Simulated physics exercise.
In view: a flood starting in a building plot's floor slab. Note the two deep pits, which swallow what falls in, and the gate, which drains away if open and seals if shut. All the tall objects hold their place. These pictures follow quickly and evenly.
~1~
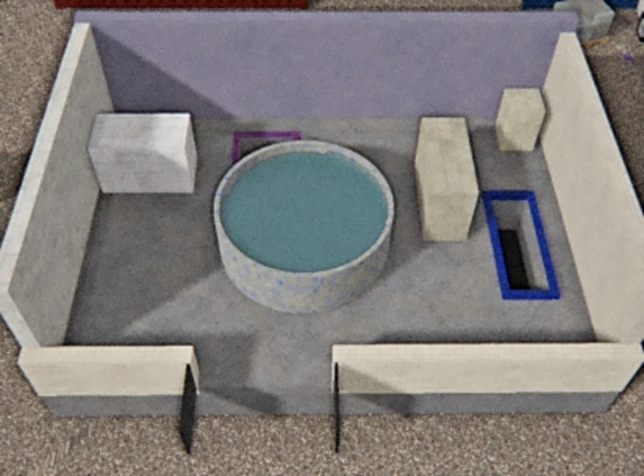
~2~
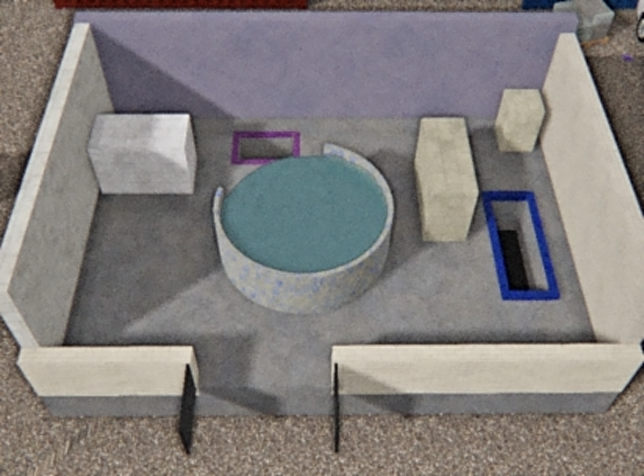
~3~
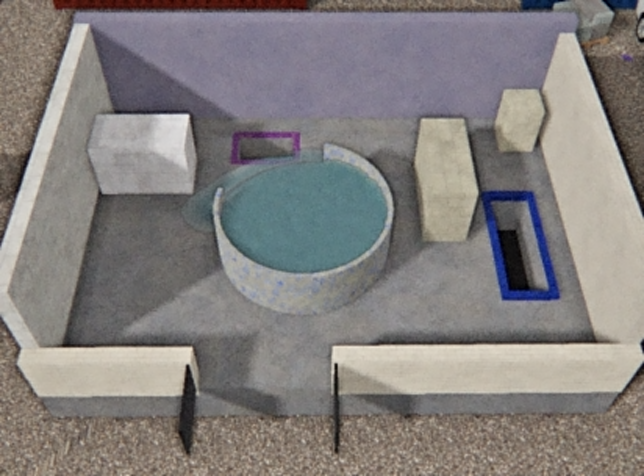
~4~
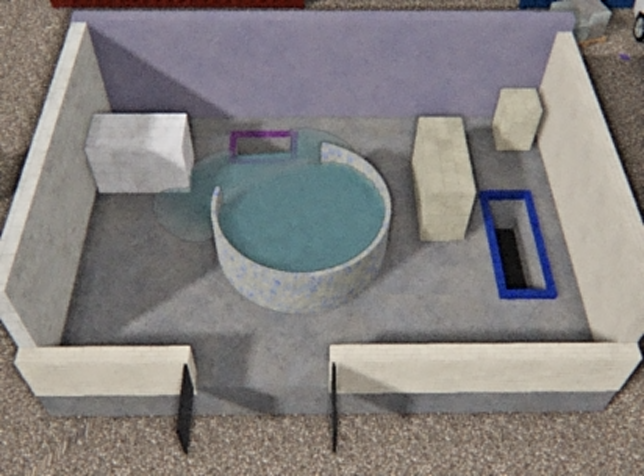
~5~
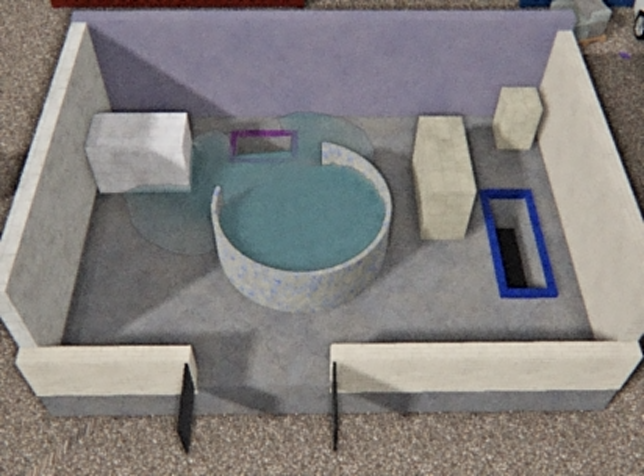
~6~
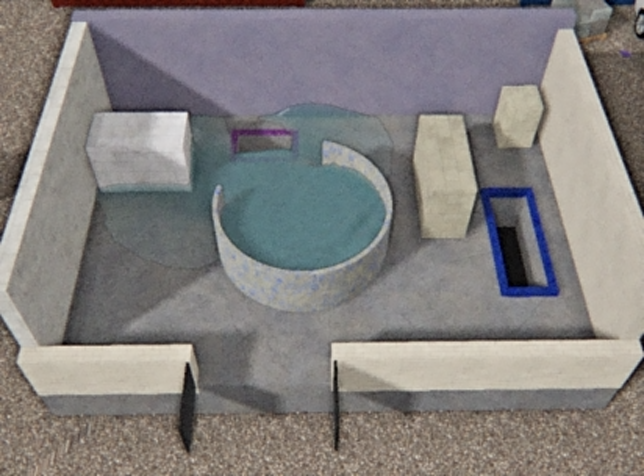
Water poured from a round pool after a gap opened in its far side, spreading in a thin sheet across the grey floor, around the purple-edged pit and up to the white block and back wall.
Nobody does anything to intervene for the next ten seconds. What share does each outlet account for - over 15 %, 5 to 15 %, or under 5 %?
One by one: Gate: Smaller than five per cent; blue pit: Smaller than five per cent; purple pit: Greater than fifteen per cent.
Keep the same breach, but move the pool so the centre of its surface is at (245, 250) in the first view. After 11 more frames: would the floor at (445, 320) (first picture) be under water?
There: Not flooded.
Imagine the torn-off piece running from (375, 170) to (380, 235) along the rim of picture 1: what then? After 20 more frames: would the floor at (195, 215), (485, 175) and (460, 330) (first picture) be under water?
Going point by point: Left unwetted, waterlogged, waterlogged.
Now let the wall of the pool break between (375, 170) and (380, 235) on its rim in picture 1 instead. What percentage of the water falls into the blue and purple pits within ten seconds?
The blue pit takes 20 per cent and the purple pit 15 per cent.
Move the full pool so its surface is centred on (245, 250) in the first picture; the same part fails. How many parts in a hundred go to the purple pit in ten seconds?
Purple: 40 %.
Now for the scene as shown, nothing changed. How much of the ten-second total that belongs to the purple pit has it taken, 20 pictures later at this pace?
Result: 65 % of the ten-second total.
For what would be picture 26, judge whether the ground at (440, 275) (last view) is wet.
That place: Spared.
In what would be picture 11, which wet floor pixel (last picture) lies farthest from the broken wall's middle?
Close to (469, 118), I think.
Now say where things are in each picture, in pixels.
The first frame shows still water in the round pool at (304, 207).
In the second frame, water pours out on the round pool's far side and has run to (215, 223).
In the third frame, the front is at a hidden place, out from the gap on the round pool's far side.
In the fourth frame, the front is at (345, 146), out from the gap on the round pool's far side.
In the fifth frame, the front is at (125, 193), out from the gap on the round pool's far side.
In the sixth frame, the front is at (97, 195), out from the gap on the round pool's far side.
A moment on, water covers 25 % of the floor; the gate 0 %, the blue pit 0 %, the purple pit 14 %.
Next, water covers 45 % of the floor; the gate 0 %, the blue pit 0 %, the purple pit 25 %.
Then, water covers 60 % of the floor; the gate 0 %, the blue pit 0 %, the purple pit 38 %.
Later, water covers 85 % of the floor; the gate 1 %, the blue pit 0 %, the purple pit 52 %.
In the end, water covers 95 % of the floor; the gate 2 %, the blue pit 0 %, the purple pit 59 %.
